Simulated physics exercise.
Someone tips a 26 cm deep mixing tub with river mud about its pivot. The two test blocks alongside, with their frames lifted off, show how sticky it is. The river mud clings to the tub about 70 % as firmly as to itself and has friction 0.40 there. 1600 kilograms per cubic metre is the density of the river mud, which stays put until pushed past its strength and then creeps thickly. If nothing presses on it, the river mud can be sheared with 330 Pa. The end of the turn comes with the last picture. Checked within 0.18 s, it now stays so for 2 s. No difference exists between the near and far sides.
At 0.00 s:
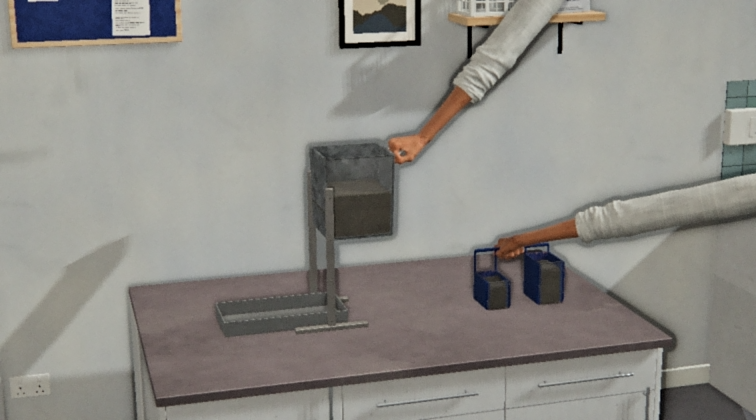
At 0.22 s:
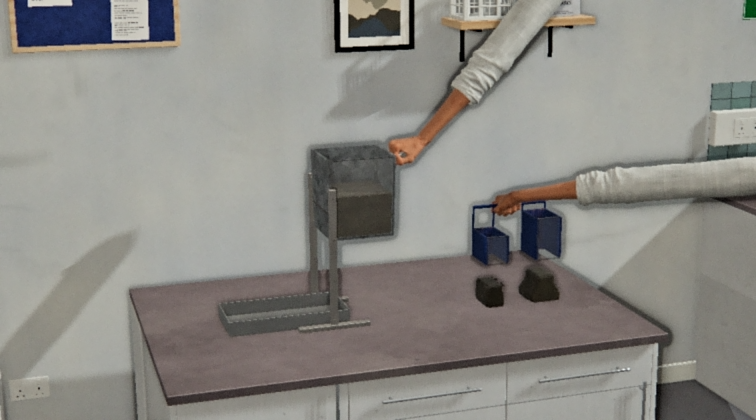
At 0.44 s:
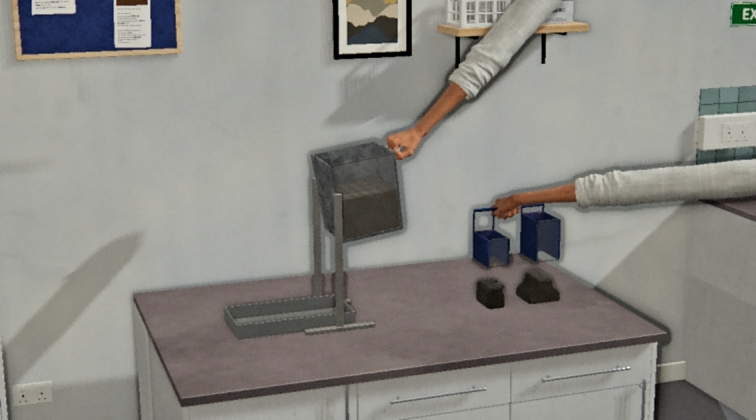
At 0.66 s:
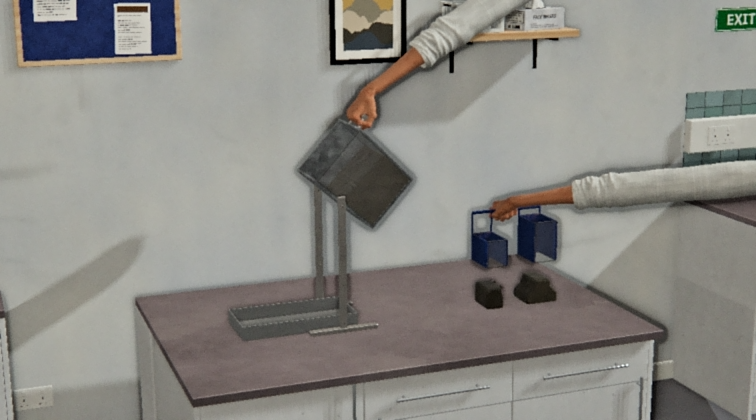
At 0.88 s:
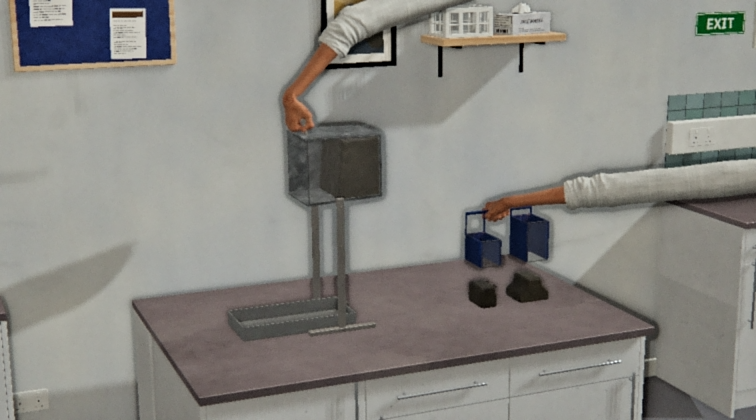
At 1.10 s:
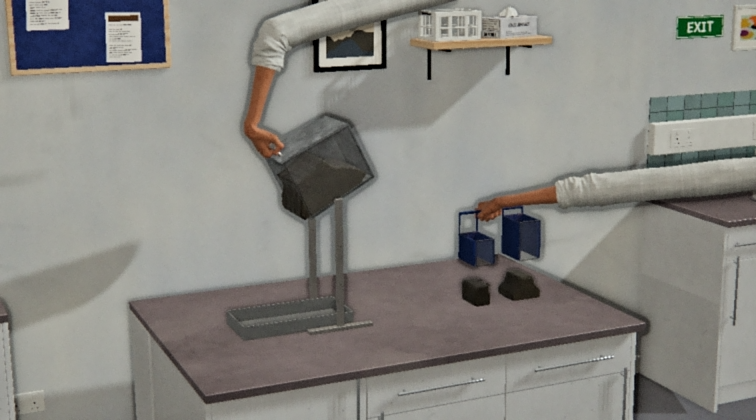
At the start, one hand holds an upright clear tub of dark mud above a tray while another lifts two blue molds off small mud blocks, and the larger block sags. The first hand then turns the tub leftward past its side, and the mud inside slumps toward the lowered open end.
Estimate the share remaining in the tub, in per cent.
Roughly 0 per cent remains in the tub.
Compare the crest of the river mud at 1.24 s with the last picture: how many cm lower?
Roughly 6 cm.
By 1.24 s, the tub is at 116 degrees and holds 40 %.
By 1.41 s, the tub is at 116 degrees and holds 10 %.
By 1.58 s, the tub is at 116 degrees and holds 0 %.
By 1.75 s, the tub is at 116 degrees and holds 0 %.
By 3.10 s, at the end, the tub is at 116 degrees and holds 0 %.
